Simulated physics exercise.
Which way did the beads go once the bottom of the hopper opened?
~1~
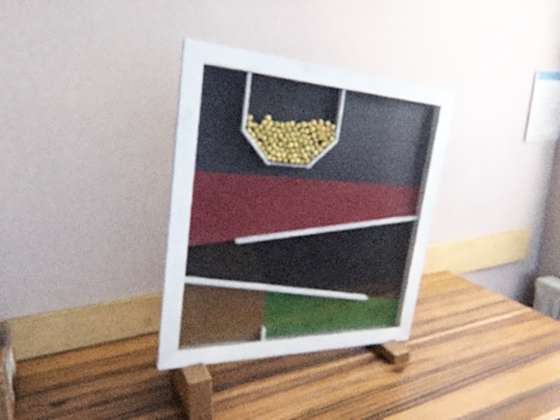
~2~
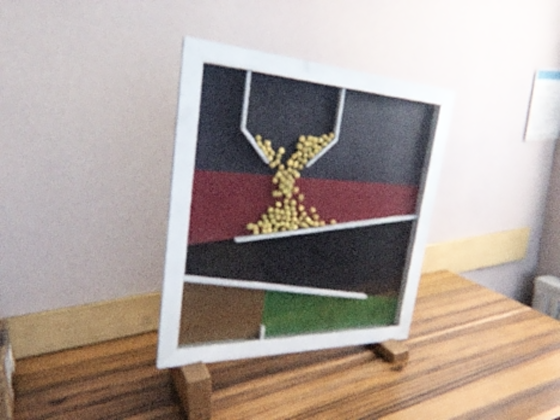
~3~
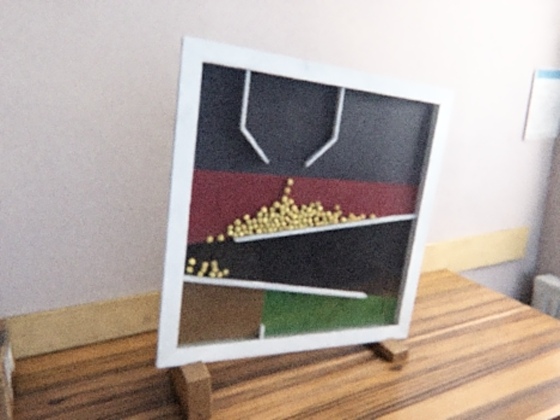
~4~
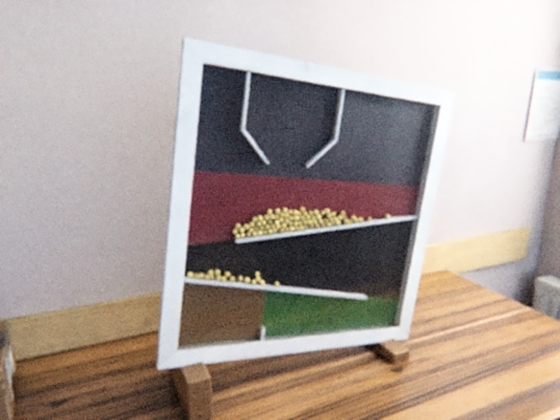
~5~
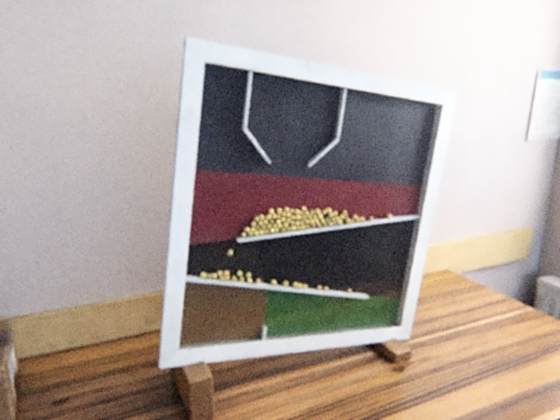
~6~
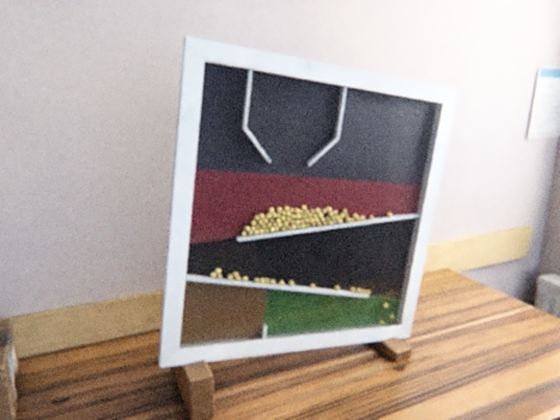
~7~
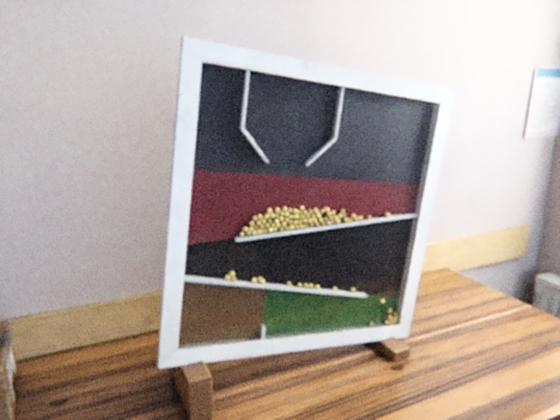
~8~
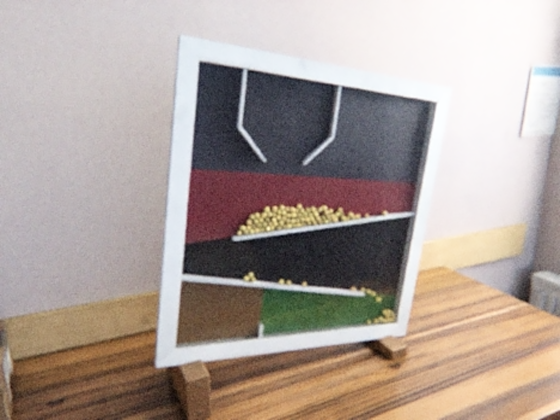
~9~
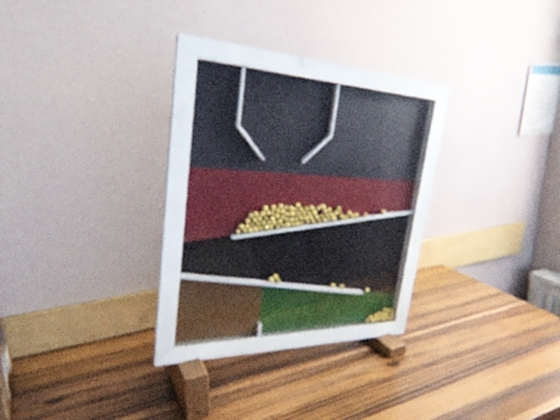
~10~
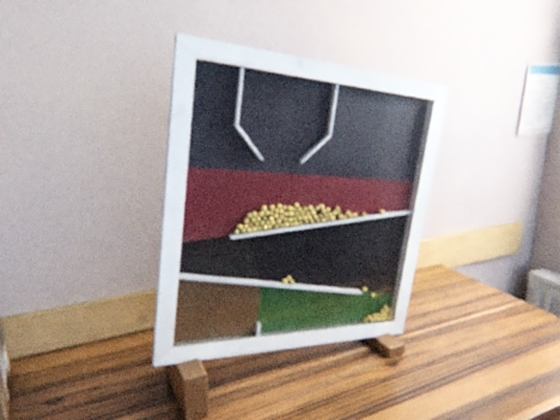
They moved down, falling out of the hopper onto the sloping ledge, with some carrying on to the lower part of the panel.
